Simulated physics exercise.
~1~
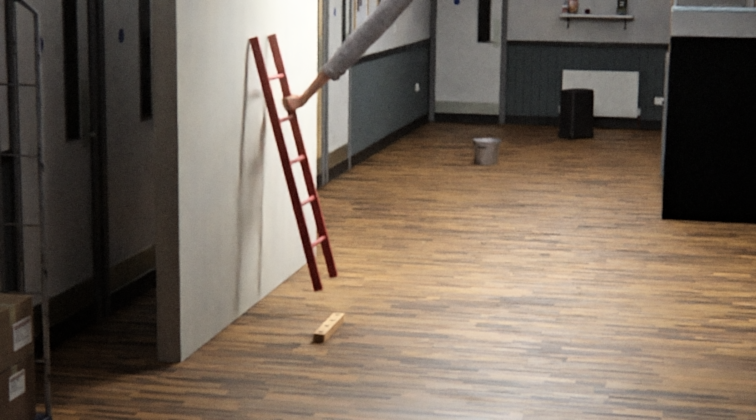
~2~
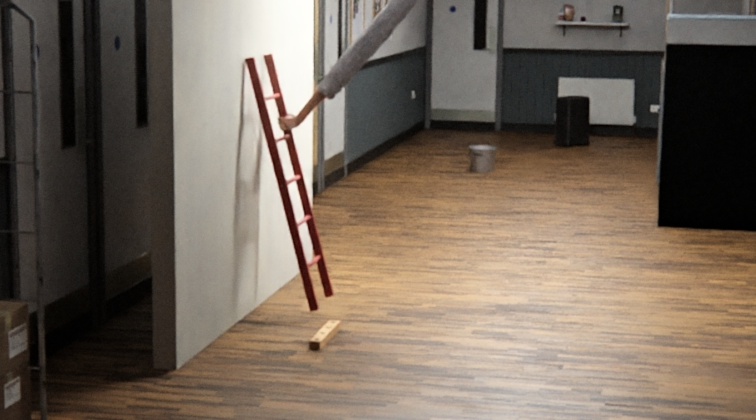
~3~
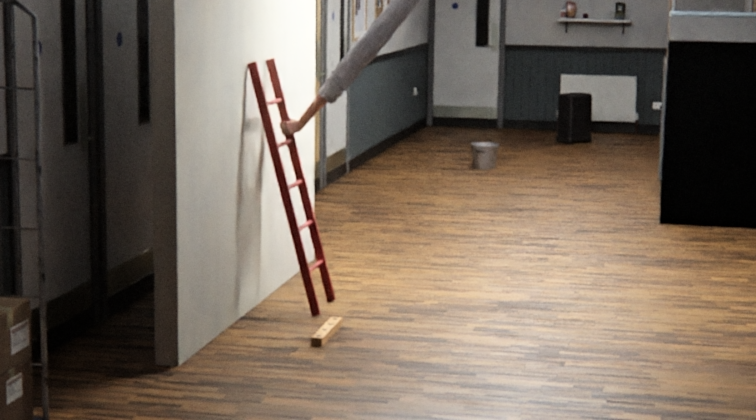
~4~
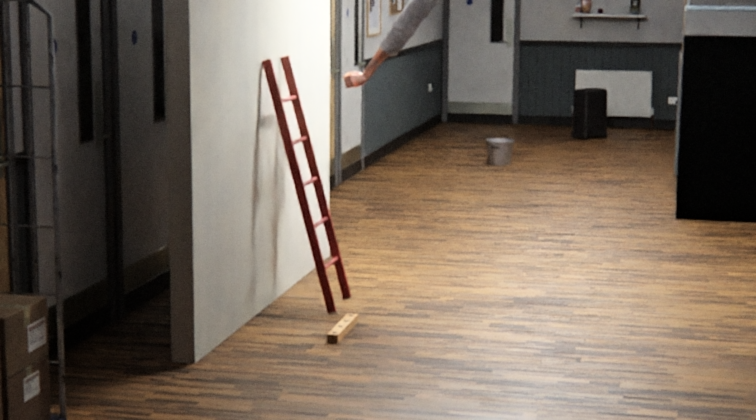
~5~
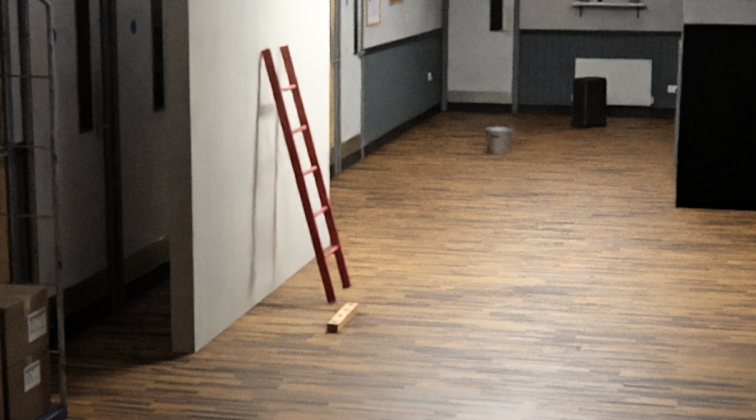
The video shows a hand holding a red ladder-like rack against a pale wall indoors, its feet near a wooden batten on the floor, and lowering it slightly. The hand then lets go and draws back out of view, and the rack stays leaning in place.
